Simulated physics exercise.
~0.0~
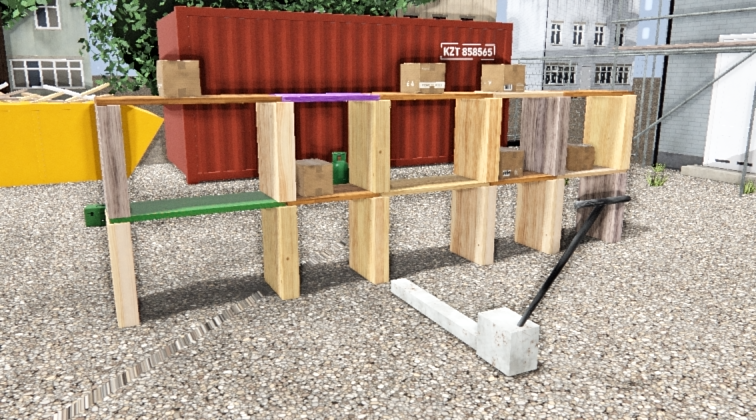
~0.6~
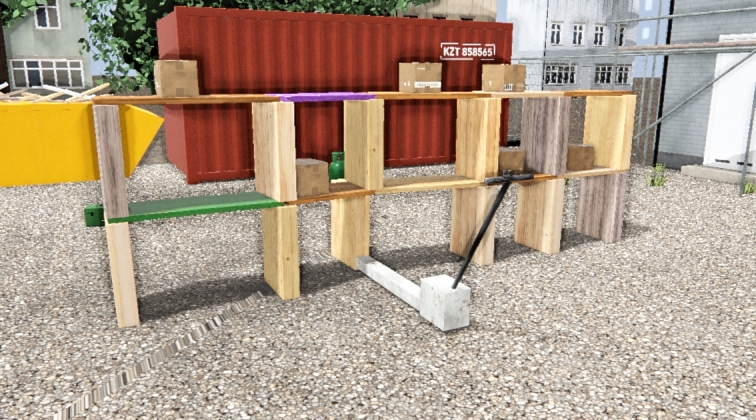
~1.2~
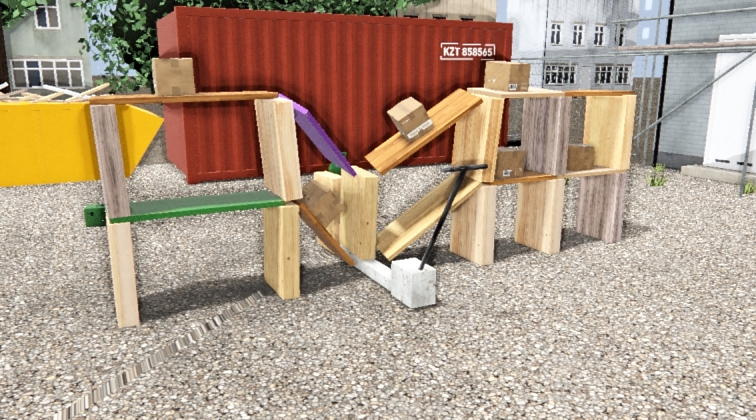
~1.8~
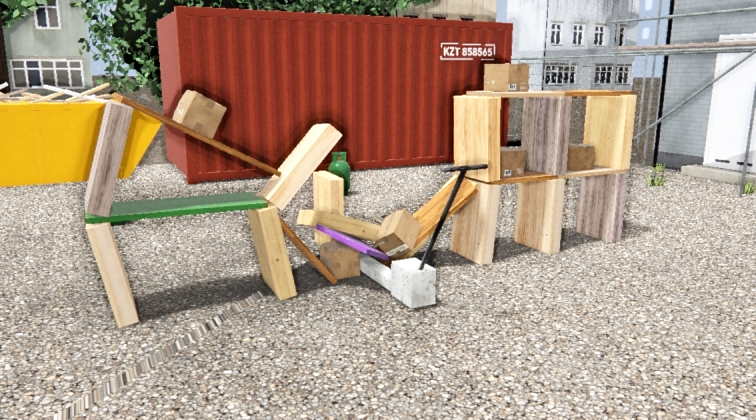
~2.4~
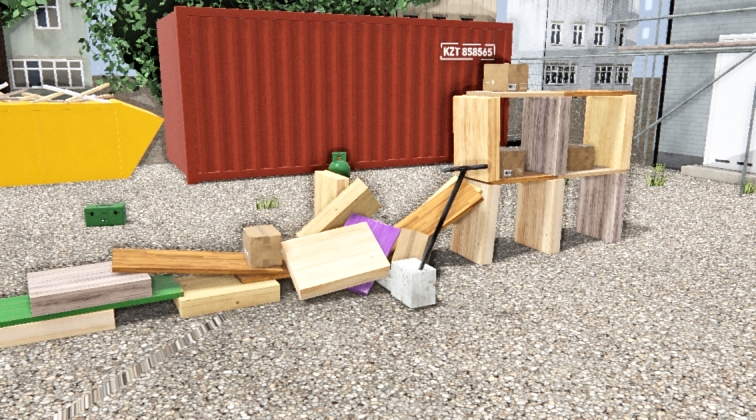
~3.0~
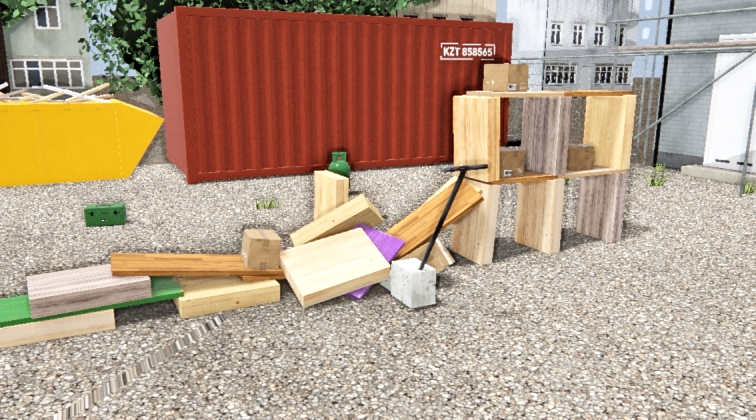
At first, a two-tier row of wooden boards and upright slabs stands on gravel before a red container, holding cardboard boxes, with a grey jack near its base. The jack slides left and inward, pushing against a lower upright near the middle. The shelves there give way, the purple board tipping steeply as a box slides down a slanting plank. The purple board drops into the heap, and the left section leans over, then collapses, bringing down the green board. Finally, the left and middle lie in a low pile with a box on top, while the right section still stands.
